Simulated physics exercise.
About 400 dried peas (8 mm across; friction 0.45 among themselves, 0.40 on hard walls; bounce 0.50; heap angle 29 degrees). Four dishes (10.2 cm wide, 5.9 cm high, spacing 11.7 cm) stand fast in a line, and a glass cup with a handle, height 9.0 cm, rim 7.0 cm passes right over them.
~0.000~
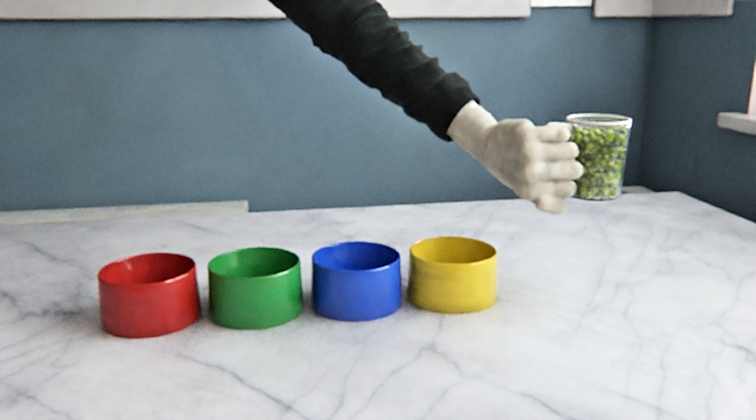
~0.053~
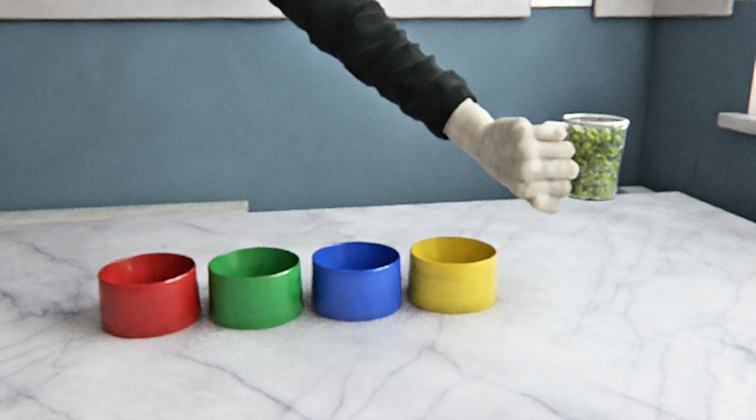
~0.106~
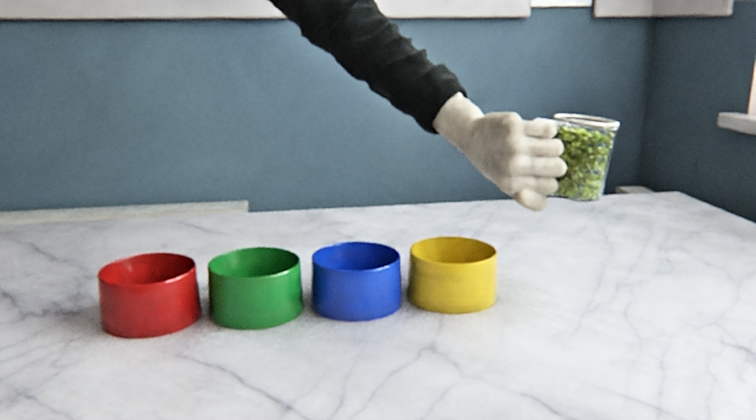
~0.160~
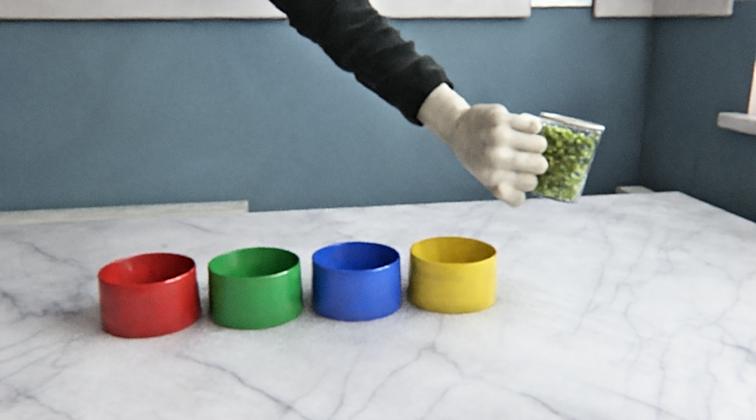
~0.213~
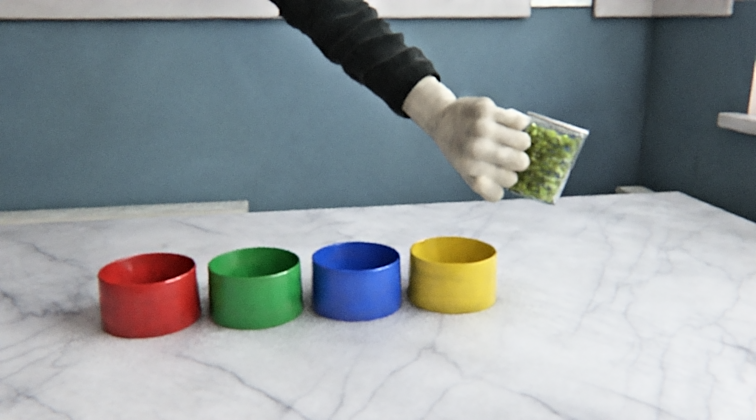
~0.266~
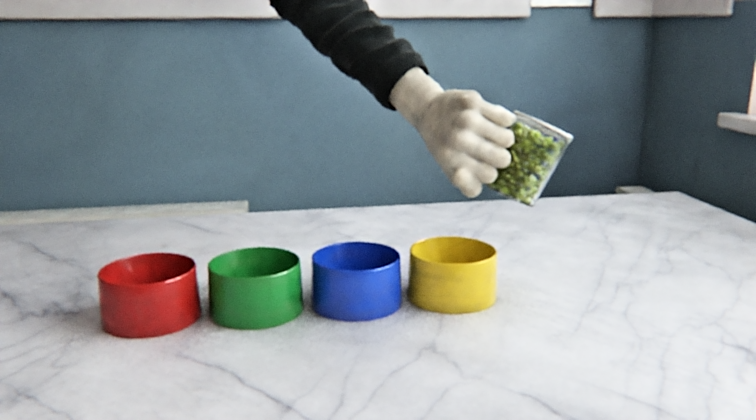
The clip shows a pale hand holding a clear cup of green peas above a marble surface, behind a row of red, green, blue and yellow dishes, moving the cup a short way left while tilting it steadily clockwise.
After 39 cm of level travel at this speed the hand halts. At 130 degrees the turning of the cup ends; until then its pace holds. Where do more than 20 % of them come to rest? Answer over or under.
Red dish: Under; blue dish: Over; green dish: Under; yellow dish: Under; on the counter: Over.
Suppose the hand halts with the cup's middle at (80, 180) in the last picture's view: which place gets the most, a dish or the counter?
Most goes to: Green.
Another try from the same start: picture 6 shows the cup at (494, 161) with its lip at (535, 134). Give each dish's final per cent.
Red 0, blue 80, green 0, yellow 0.
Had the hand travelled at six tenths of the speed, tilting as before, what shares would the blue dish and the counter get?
In that case blue 30; counter 20.
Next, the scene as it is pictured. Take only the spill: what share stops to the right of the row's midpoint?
Some 50 per cent.
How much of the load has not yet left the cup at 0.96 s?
Some 80 per cent of the load.
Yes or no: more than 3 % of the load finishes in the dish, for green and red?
Green yes; red no.
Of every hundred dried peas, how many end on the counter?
Roughly 35 per cent.
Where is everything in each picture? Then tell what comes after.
Cup at (595, 157), tilt 0 degrees, lip at (626, 119), moved 0.0 cm; middle of the pieces at (597, 157); yellow dish at (453, 250); blue dish at (356, 256); green dish at (254, 262); red dish at (148, 269), in the first picture.
Cup at (591, 157), tilt 1 degrees, lip at (623, 120), moved 0.5 cm; middle of the pieces at (593, 157), in the second picture.
Cup at (580, 158), tilt 6 degrees, lip at (614, 122), moved 2.0 cm; middle of the pieces at (581, 158), in the third picture.
Cup at (562, 159), tilt 12 degrees, lip at (599, 127), moved 4.3 cm; middle of the pieces at (563, 159), in the fourth picture.
Cup at (544, 159), tilt 19 degrees, lip at (584, 132), moved 6.5 cm; middle of the pieces at (545, 160), in the fifth picture.
Cup at (525, 160), tilt 25 degrees, lip at (568, 137), moved 8.8 cm; middle of the pieces at (527, 161); yellow dish at (453, 250); blue dish at (356, 256); green dish at (254, 262); red dish at (148, 269). The cup turns about 120 degrees a second and travels 43 cm a second, in the sixth picture.
Then, at 0.68 s, tilt 75 degrees; cup holds 100 %.
After 0.96 s, tilt 109 degrees; cup holds 80 %, blue 15 %.
After 1.34 s, tilt 130 degrees; cup holds 0 %, blue 55 %, green 10 %.
At rest (2.3 s), red 0 %, blue 60 %, green 5 %, yellow 0 %, counter 35 %.
